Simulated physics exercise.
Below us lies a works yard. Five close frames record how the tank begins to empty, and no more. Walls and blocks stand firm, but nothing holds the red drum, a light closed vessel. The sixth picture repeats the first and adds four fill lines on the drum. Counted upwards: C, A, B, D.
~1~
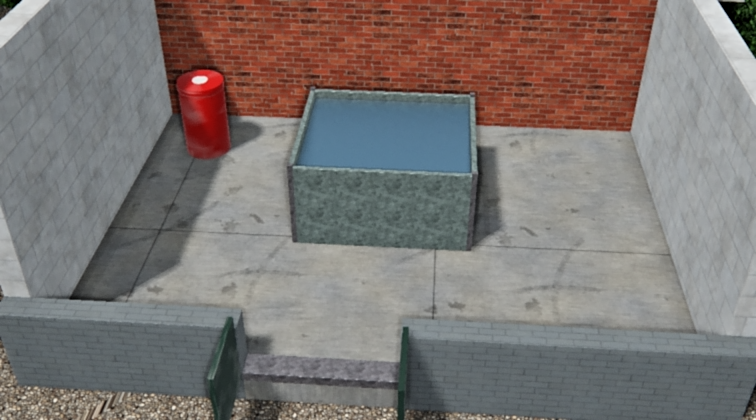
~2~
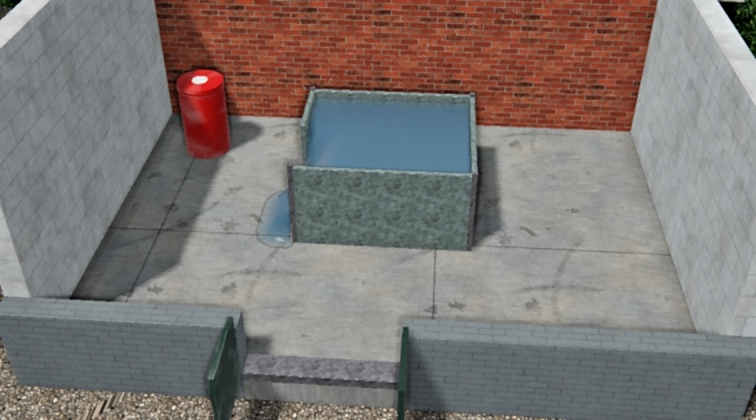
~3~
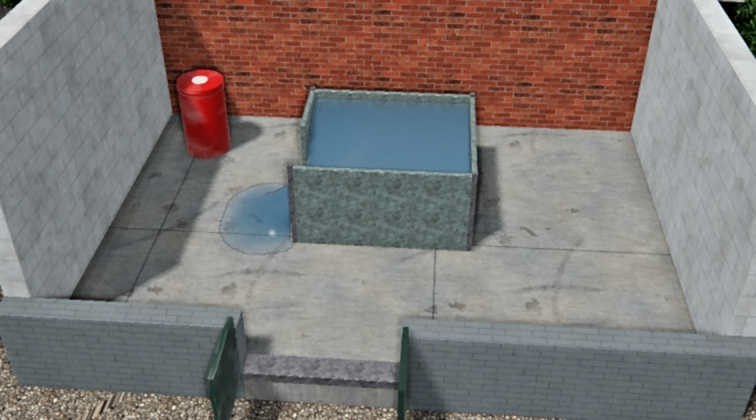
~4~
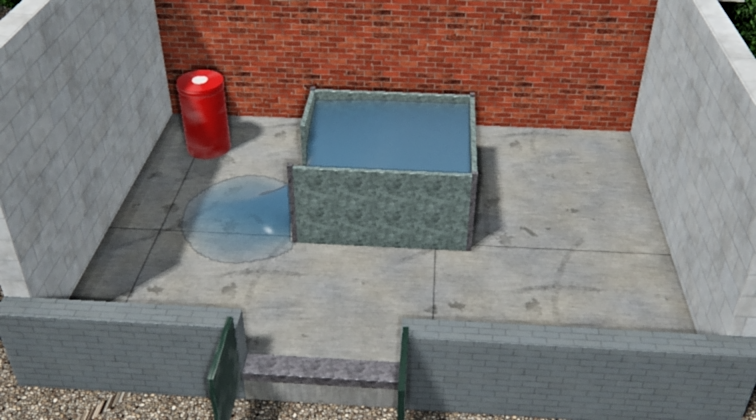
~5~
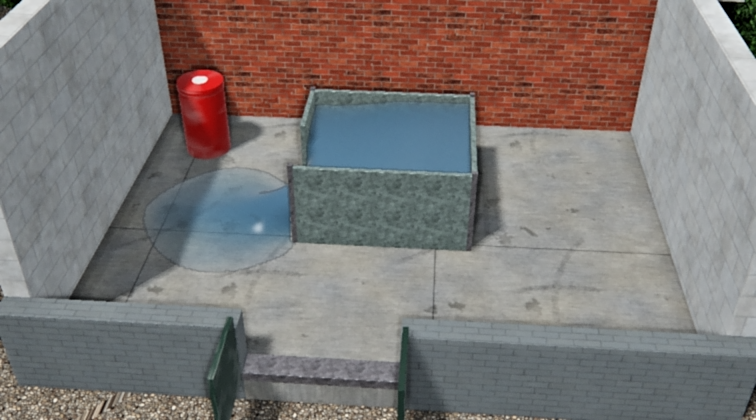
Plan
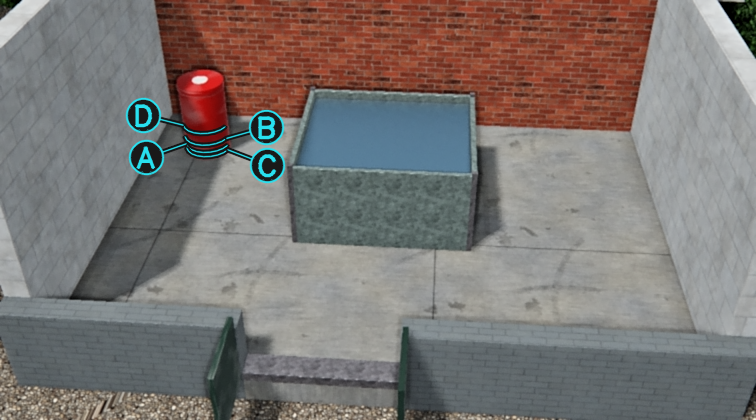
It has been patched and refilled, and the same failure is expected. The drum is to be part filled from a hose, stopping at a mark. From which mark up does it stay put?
Line D just does it.
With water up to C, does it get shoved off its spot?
Yes, that goes wrong.
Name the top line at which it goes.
B it is.
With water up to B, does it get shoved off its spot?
Yes, it does.
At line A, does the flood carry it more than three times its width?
No.
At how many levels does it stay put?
One of the four.
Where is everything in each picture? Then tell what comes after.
The first picture shows lid of the red drum at (200, 80); tank full, its middle at (387, 135); open gate at (322, 318).
In the second picture, 2 % of the ground under water, its edge towards the drum at (276, 198).
In the third picture, 4 % of the ground under water, its edge towards the drum at (245, 192).
In the fourth picture, 7 % of the ground under water, its edge towards the drum at (232, 181).
The fifth picture shows lid of the red drum at (200, 80); 11 % of the ground under water, its edge towards the drum at (224, 172).
In cyan, A at (203, 152); B at (202, 145); C at (203, 156); D at (200, 133); from the bottom up C, A, B, D.
With A, it is pushed about twice its own width away.
With B, it is pushed about half its own width away.
With C, it is pushed about twice its own width away.
With D, it does not move.
